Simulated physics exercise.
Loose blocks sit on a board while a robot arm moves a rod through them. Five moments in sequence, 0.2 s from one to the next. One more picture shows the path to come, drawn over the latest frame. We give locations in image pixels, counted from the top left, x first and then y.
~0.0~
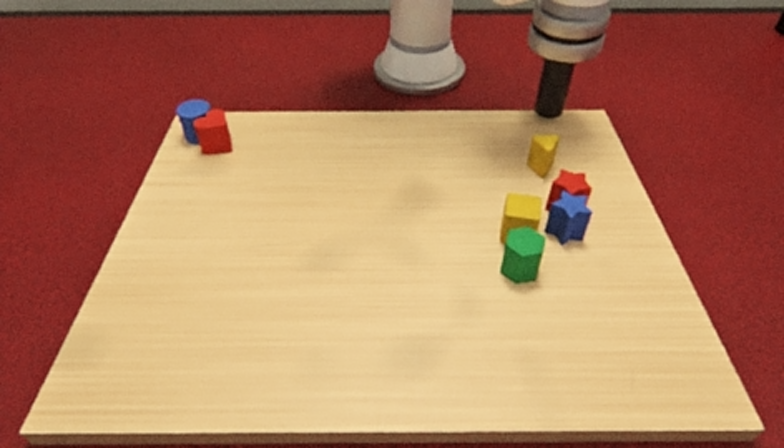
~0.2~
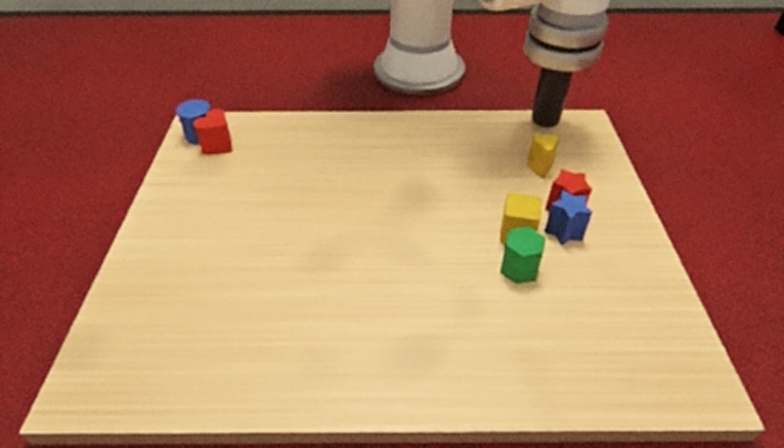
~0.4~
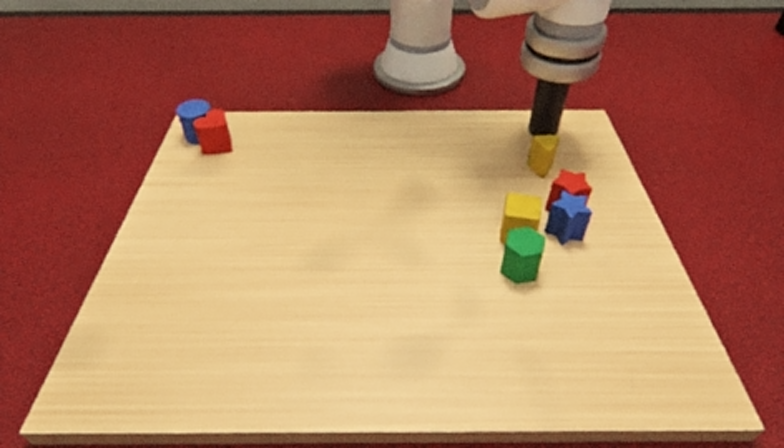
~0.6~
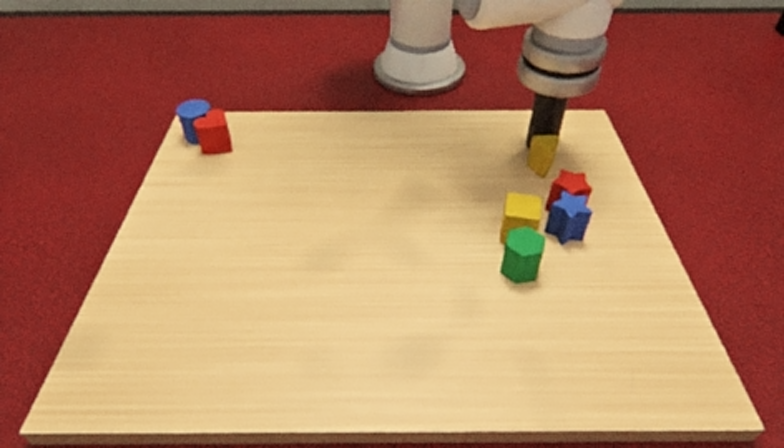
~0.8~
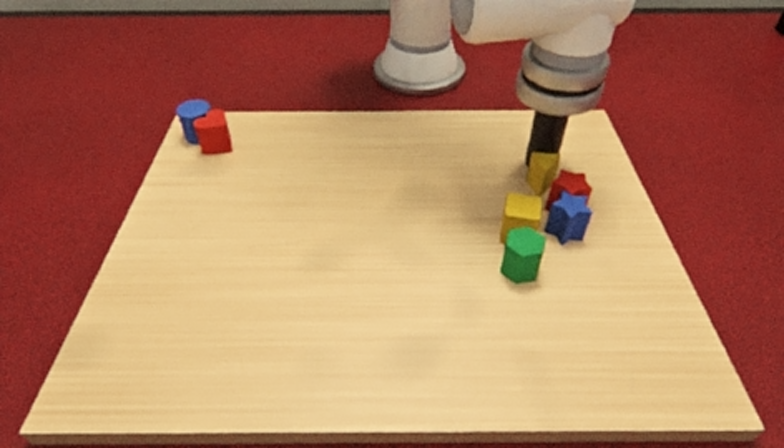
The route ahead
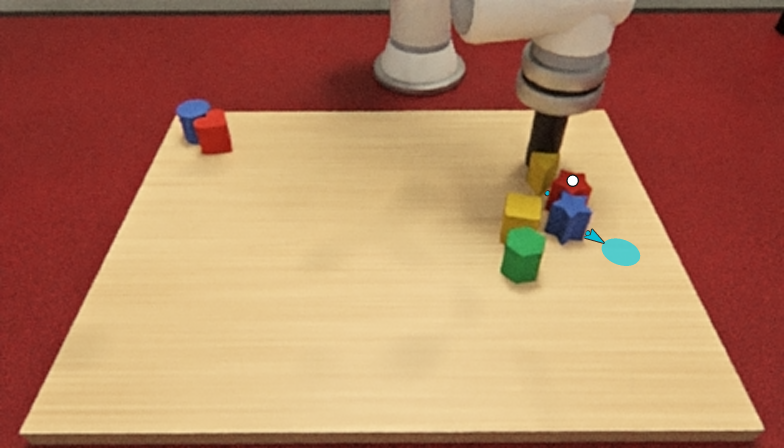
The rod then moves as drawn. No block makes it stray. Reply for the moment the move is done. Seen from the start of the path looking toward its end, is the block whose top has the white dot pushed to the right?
My answer is no.
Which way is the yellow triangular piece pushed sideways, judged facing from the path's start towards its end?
Answer: Rightward.
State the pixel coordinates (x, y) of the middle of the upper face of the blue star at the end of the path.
I'd place it at (589, 232), taking the centre of its top.
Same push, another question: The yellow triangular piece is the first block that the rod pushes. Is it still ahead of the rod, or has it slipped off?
The rod has lost it.
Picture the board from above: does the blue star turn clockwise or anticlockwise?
Clockwise from above.
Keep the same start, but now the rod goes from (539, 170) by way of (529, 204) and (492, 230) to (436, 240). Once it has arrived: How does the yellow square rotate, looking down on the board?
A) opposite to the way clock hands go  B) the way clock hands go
The answer is A.
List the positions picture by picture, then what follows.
In the first frame, rod's lower end at (549, 111); yellow square at (524, 206); yellow triangular piece at (547, 141); red star at (573, 181); blue star at (573, 204).
In the second frame, rod at (546, 119); blocks still.
In the third frame, rod at (543, 131); blocks still.
In the fourth frame, rod at (541, 145); blocks still.
In the fifth frame, rod at (540, 163); yellow square at (524, 206); yellow triangular piece at (547, 158); red star at (573, 181); blue star at (573, 204).
Drawn move, from (539, 170) over (551, 198) and (578, 227) to (621, 252); the dot is on the red star.
What follows on the original path. One third of the way, rod at (553, 192); yellow triangular piece at (549, 187), turned 35° clockwise; red star at (586, 193); blue star at (577, 213), turned 30° clockwise.
Two thirds of the way, rod at (582, 220); yellow square at (522, 209), turned 15° clockwise; yellow triangular piece at (551, 196), turned 60° clockwise; red star at (623, 221), turned 30° anticlockwise; blue star at (587, 229), turned 110° clockwise.
At the end, rod at (624, 244); yellow square at (522, 209), turned 15° clockwise; yellow triangular piece at (551, 196), turned 60° clockwise; red star at (671, 245), turned 40° anticlockwise; blue star at (589, 232), turned 130° clockwise.
